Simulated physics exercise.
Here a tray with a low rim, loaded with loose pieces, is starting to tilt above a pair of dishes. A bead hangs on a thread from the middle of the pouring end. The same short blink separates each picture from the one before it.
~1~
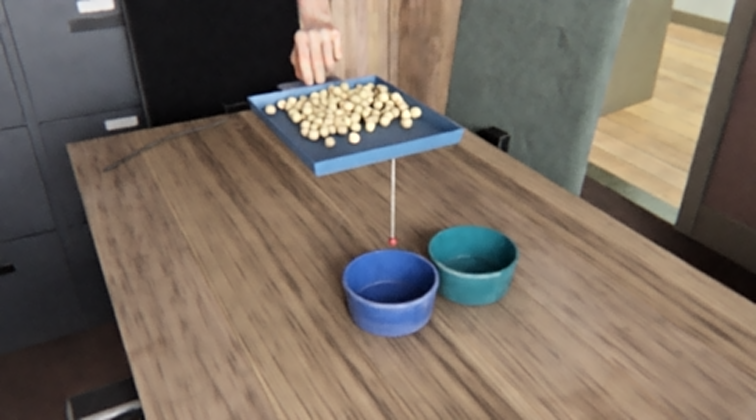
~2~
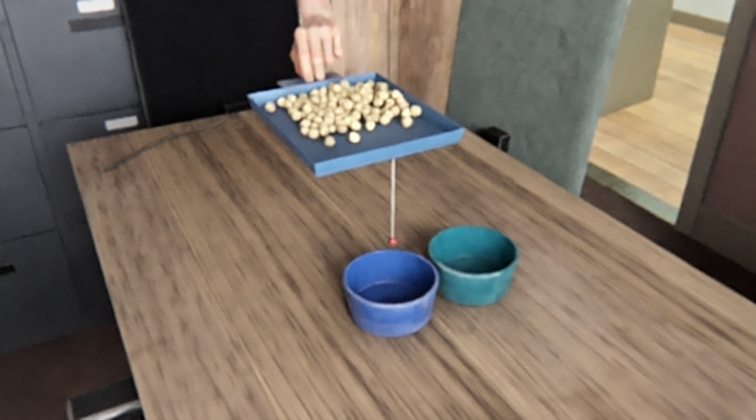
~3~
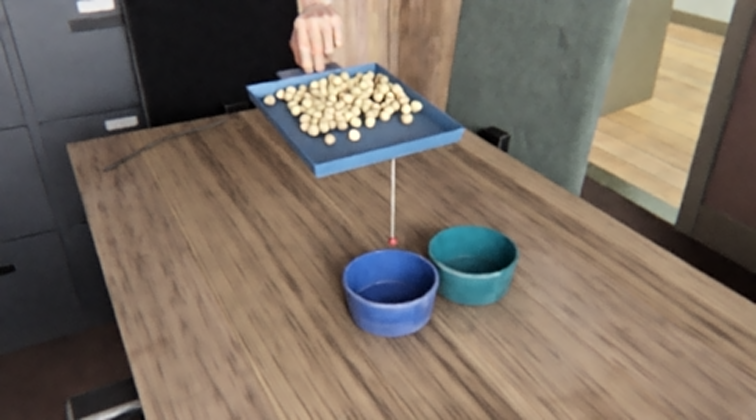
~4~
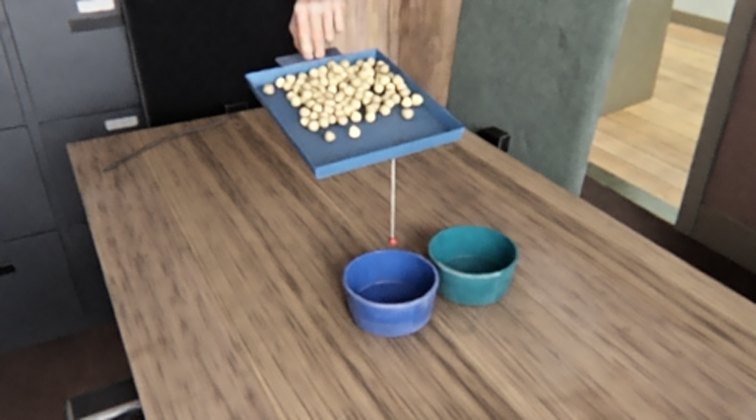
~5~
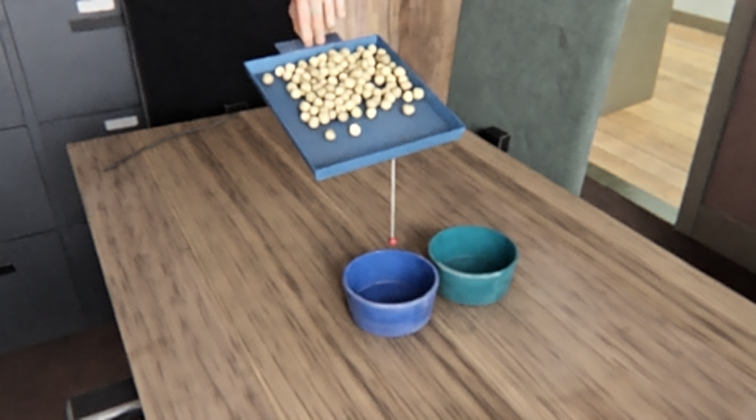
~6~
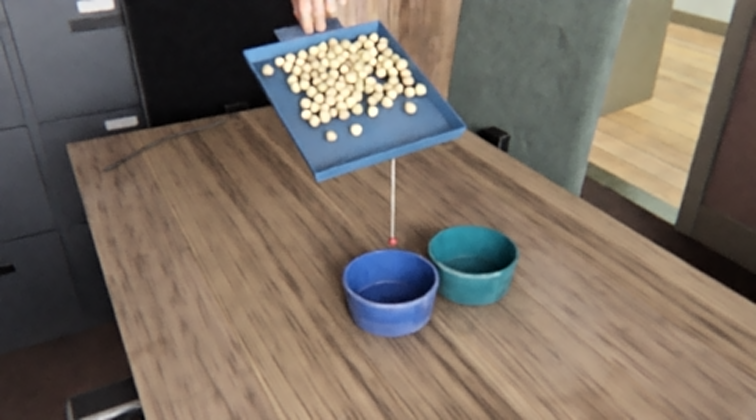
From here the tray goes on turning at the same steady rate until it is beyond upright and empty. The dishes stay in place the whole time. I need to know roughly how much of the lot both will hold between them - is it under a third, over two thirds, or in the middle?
The dishes take a middle share, one third up to two thirds.
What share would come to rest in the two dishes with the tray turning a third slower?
I'd expect near 60 per cent.
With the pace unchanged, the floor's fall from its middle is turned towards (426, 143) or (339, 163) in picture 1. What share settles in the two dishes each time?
Roughly 70 percent, then 30 percent.
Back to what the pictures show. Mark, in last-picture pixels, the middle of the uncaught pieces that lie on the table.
Near (346, 359).
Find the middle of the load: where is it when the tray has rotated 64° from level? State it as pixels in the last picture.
Check around (364, 148) in the last picture.
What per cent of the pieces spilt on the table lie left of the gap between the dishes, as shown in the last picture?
Estimate: Roughly 70 %.
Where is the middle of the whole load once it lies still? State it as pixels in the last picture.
(385, 310).
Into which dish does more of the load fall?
It's the leftmost one that wins.
Soon, tray tipped steeply; most on the tray; a stray few outside both; about a quarter in the air.
A while on, tray tipped past a quarter turn; about half on the tray; a small part in the left dish; a stray few in the right dish; about a quarter outside both; a small part in the air.
Towards the end, tray tipped past a quarter turn; about half in the left dish; a small part in the right dish; about half outside both; a stray few in the air.
Finally, tray tipped past a quarter turn; about half in the left dish; a small part in the right dish; about half outside both.
